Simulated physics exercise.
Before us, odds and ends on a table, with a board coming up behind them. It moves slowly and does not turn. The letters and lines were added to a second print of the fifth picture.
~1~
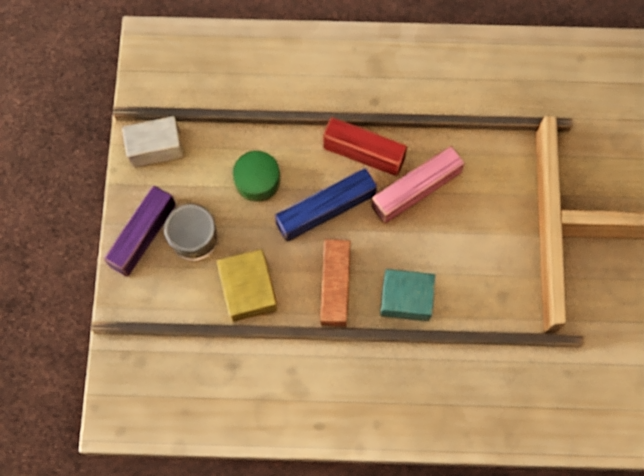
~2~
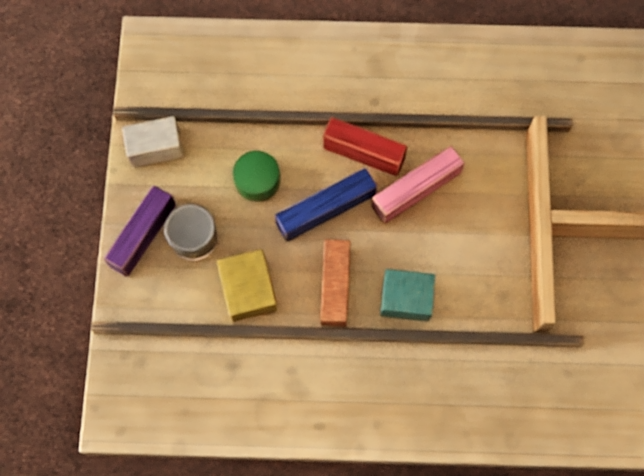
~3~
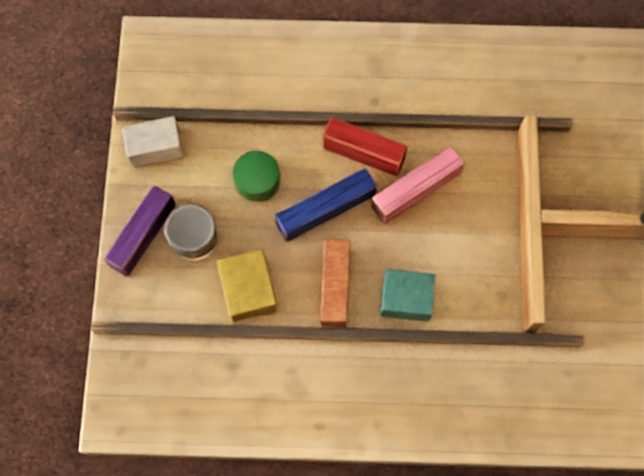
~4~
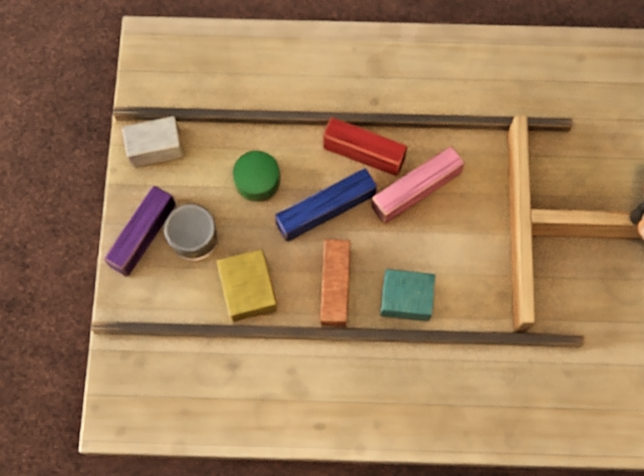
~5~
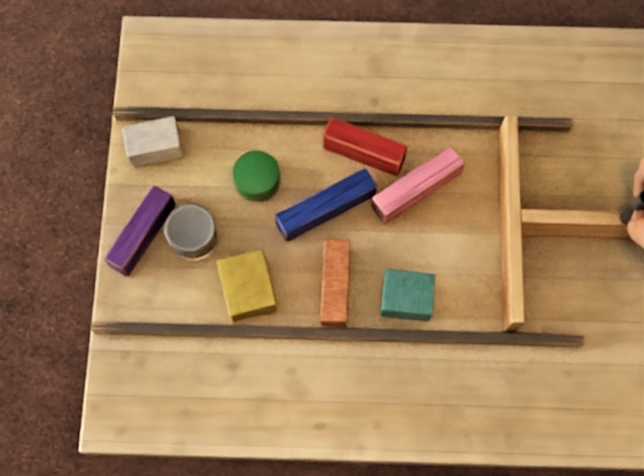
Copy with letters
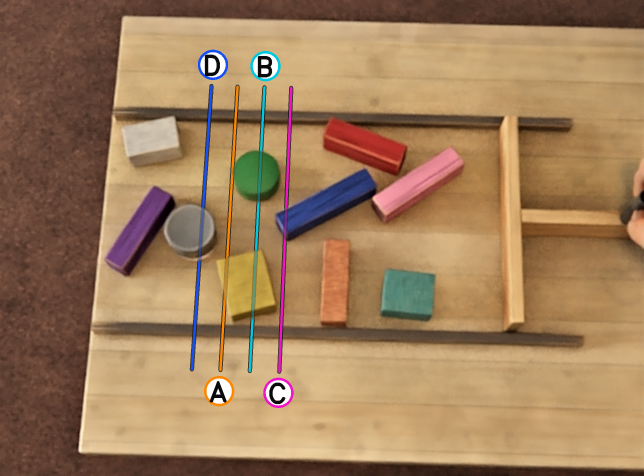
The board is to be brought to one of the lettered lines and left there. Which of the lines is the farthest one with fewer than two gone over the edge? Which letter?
A is the last line within the limit.
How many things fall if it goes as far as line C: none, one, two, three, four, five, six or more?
The count is none.
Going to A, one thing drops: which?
It is the purple stick.
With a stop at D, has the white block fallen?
Yes.
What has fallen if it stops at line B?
The purple stick goes over.
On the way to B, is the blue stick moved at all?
Yes.
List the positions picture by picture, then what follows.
The first frame shows pink stick (418, 185); purple stick (140, 232); orange bar (335, 283).
The second frame shows board (545, 216); turquoise block (408, 295).
The third frame shows board (536, 216); white block (153, 142).
The fourth frame shows board (525, 215); blue stick (326, 205).
The fifth frame shows board (515, 215); green tin (257, 176); pink stick (418, 185); purple stick (140, 232).
On the marked copy, A at (229, 222); B at (257, 223); C at (286, 223); D at (202, 221).
Following A. Soon after the start, board (412, 213); red stick (340, 147); turquoise block (378, 296).
Later, board (310, 210); purple stick (136, 229); grey tin (176, 228).
In the end, board (231, 208); purple stick over the edge; white block (112, 152); one fallen.
As for the rest, B is within the limit but short; C is within the limit but short; D drops three.
